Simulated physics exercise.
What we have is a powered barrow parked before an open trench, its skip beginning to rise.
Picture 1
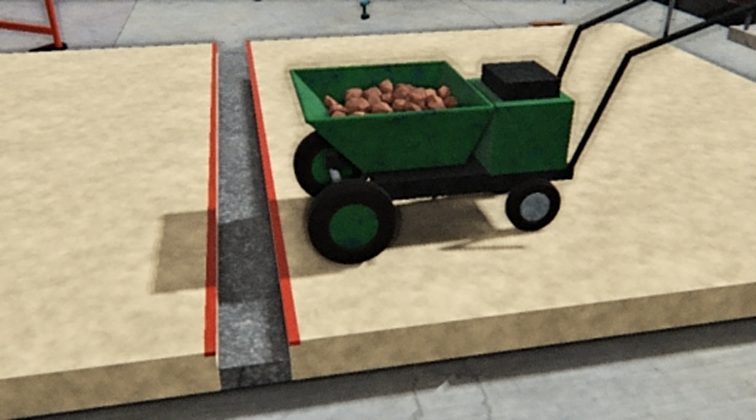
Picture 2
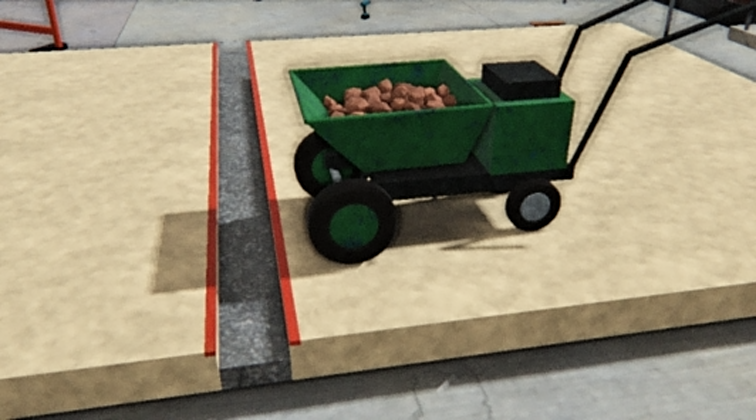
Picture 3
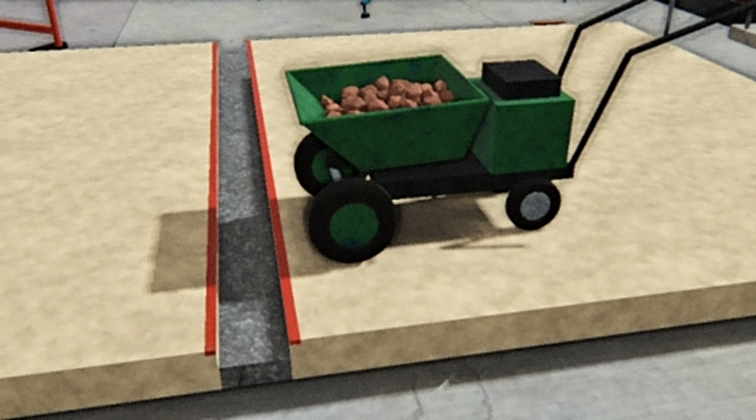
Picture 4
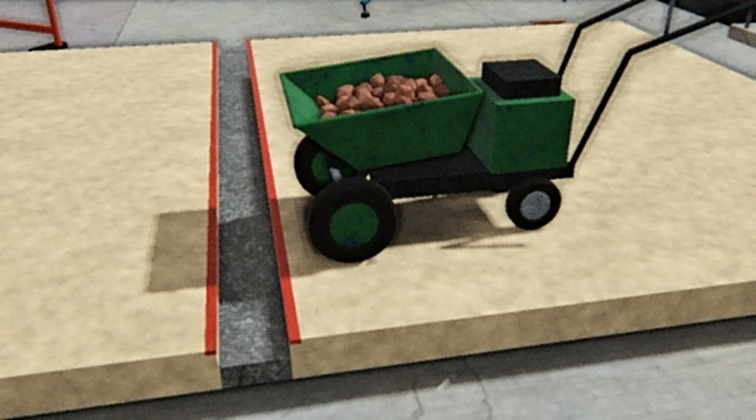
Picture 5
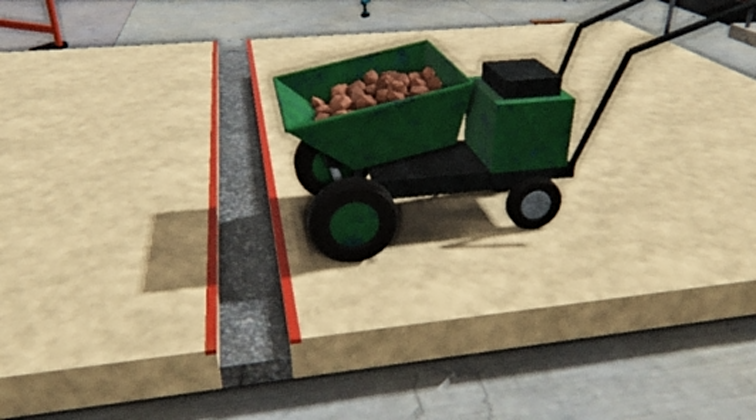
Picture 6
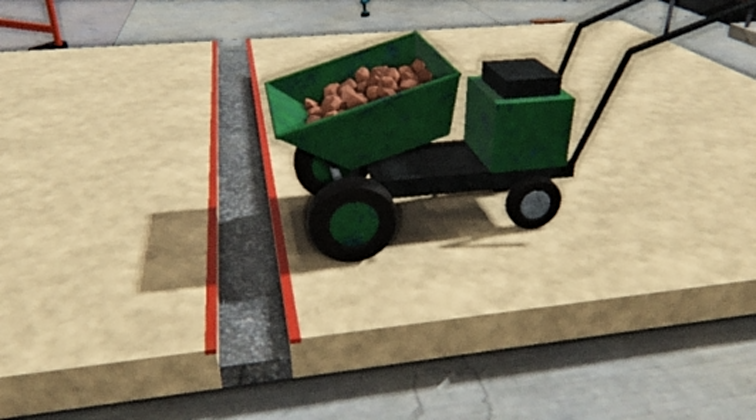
A green powered barrow with black wheels and black handles stands on a pale, sandy slab, seen from slightly above and to one side by a still camera. Its green skip holds reddish-brown lumps of rubble, facing a narrow, dark grey trench edged in red on the left. The skip starts level, then its rear rises steadily, tilting it leftward while the wheels stay put.
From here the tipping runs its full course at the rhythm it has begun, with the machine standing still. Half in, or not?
It catches less than half.
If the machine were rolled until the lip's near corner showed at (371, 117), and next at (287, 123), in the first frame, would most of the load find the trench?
The first try: More than half. The second: Less than half.
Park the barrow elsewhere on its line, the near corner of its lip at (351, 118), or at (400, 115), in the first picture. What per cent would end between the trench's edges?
First some 80, then 60 per cent.
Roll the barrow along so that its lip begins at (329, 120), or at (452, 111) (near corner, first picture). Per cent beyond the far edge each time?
Near 40 % and 0 %.
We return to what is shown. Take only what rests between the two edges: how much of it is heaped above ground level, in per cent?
Some 30 per cent.
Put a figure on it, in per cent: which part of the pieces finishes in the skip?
About 20 per cent.
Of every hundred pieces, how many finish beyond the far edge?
Some 60 per cent.
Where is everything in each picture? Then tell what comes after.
In the first picture, lip of the skip at (308, 122), level; top of the load at (398, 106), lumps of rubble; first edge of the trench at (288, 298); far edge at (210, 308), the trench under half as wide as the skip, and shallow for its width.
In the second picture, lip of the skip at (307, 122), level; top of the load at (397, 105).
In the third picture, lip of the skip at (302, 123), tipped barely; top of the load at (408, 100).
In the fourth picture, lip of the skip at (296, 126), tipped a little; top of the load at (403, 96).
In the fifth picture, lip of the skip at (287, 131), tipped a little; top of the load at (396, 92).
In the sixth picture, lip of the skip at (277, 137), tipped clearly; top of the load at (406, 93); first edge of the trench at (289, 296); far edge at (211, 306).
Soon after the last picture, skip tipped steeply; all in the skip.
A little later, skip tipped right over; most in the skip; a small part in or heaped over the trench; about a quarter beyond it; a stray few falling.
Later still, skip tipped right over; about a quarter in the skip; about a quarter in or heaped over the trench; about two thirds beyond it.
At rest, skip tipped right over; about a quarter in the skip; about a quarter in or heaped over the trench; about two thirds beyond it.
